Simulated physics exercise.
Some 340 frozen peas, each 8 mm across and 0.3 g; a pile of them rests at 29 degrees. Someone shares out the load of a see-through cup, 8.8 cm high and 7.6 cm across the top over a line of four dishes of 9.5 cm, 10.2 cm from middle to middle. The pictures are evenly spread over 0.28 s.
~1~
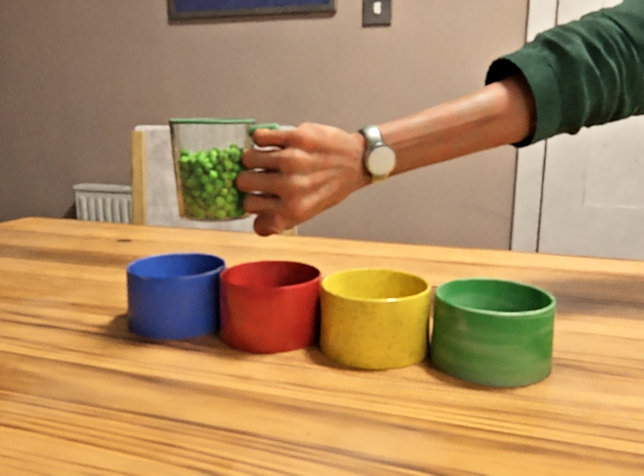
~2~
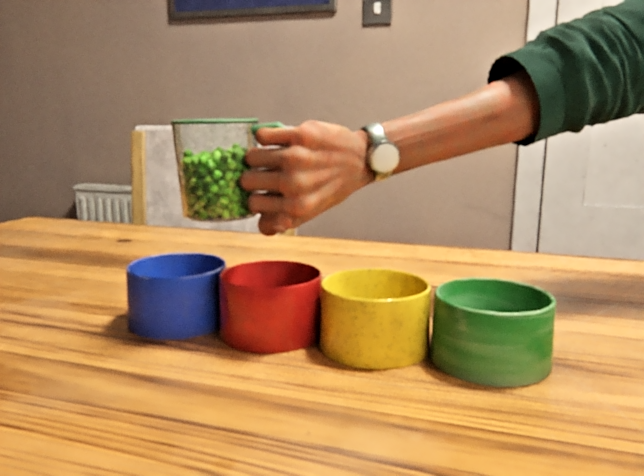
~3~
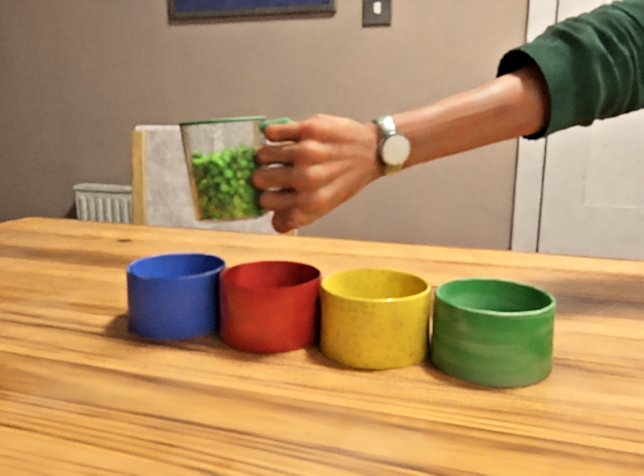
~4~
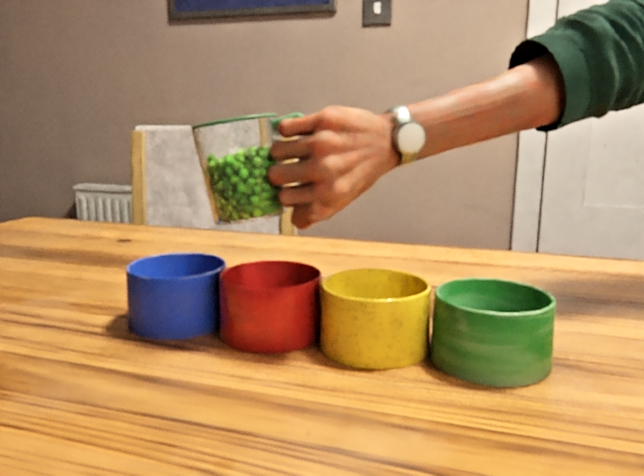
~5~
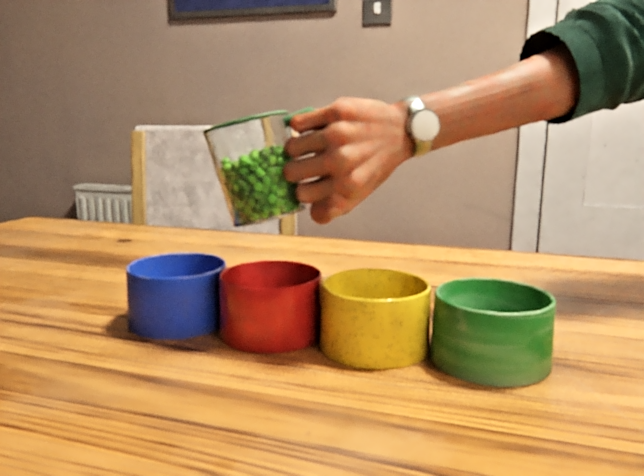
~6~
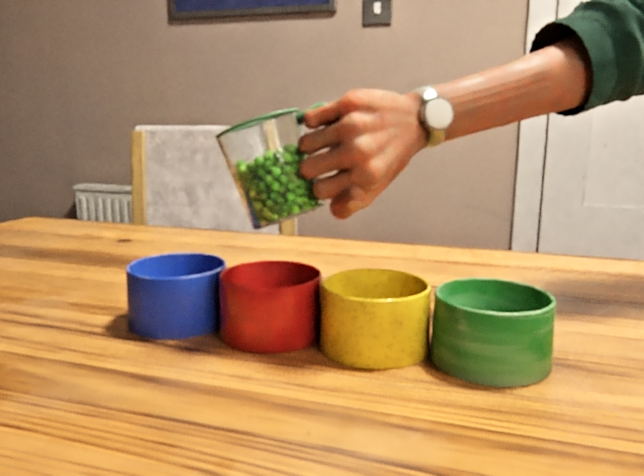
To begin with, a hand holds a see-through cup of small green peas upright above a wooden table, behind a row of blue, red, yellow and green dishes. The hand then moves the cup a short way right, gradually tilting it left, the peas still inside.
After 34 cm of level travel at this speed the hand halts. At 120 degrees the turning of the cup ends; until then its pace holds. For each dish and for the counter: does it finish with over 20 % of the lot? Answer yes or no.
Red dish: No; blue dish: No; green dish: Yes; yellow dish: No; on the counter: No.
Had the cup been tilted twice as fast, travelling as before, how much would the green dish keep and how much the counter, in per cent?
Green 20, counter 10.
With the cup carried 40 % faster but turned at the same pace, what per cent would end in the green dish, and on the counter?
Green 100, counter 0.
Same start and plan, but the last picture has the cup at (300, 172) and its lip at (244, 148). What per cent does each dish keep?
Red 0, blue 0, green 90, yellow 0.
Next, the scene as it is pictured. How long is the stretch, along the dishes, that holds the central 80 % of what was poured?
Some 6 cm.
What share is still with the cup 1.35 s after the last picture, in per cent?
About 20 per cent.
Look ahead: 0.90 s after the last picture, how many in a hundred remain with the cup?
About 95 per cent.
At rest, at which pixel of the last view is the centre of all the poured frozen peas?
At about (493, 335).
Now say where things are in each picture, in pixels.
In the first frame, cup at (214, 169), tilt 0 degrees, lip at (176, 121), moved 0.0 cm; middle of the pieces at (214, 181); blue dish at (177, 265); red dish at (271, 274); yellow dish at (376, 284); green dish at (494, 295).
In the second frame, cup at (218, 169), tilt 1 degrees, lip at (179, 122), moved 0.4 cm; middle of the pieces at (218, 181).
In the third frame, cup at (228, 169), tilt 5 degrees, lip at (187, 124), moved 1.4 cm; middle of the pieces at (228, 182).
In the fourth frame, cup at (243, 170), tilt 10 degrees, lip at (198, 129), moved 3.0 cm; middle of the pieces at (244, 182).
In the fifth frame, cup at (258, 170), tilt 15 degrees, lip at (210, 133), moved 4.5 cm; middle of the pieces at (261, 183).
In the sixth frame, cup at (274, 171), tilt 19 degrees, lip at (222, 138), moved 6.0 cm; middle of the pieces at (277, 183); blue dish at (177, 265); red dish at (271, 274); yellow dish at (376, 284); green dish at (494, 295).
Then, 0.54 s after the last picture, tilt 67 degrees; cup holds 100 %.
Then, 0.90 s after the last picture, tilt 99 degrees; cup holds 95 %.
Then, 1.35 s after the last picture, tilt 120 degrees; cup holds 20 %, green 75 %.
In the end, red 0 %, blue 0 %, green 95 %, yellow 0 %, counter 5 %.
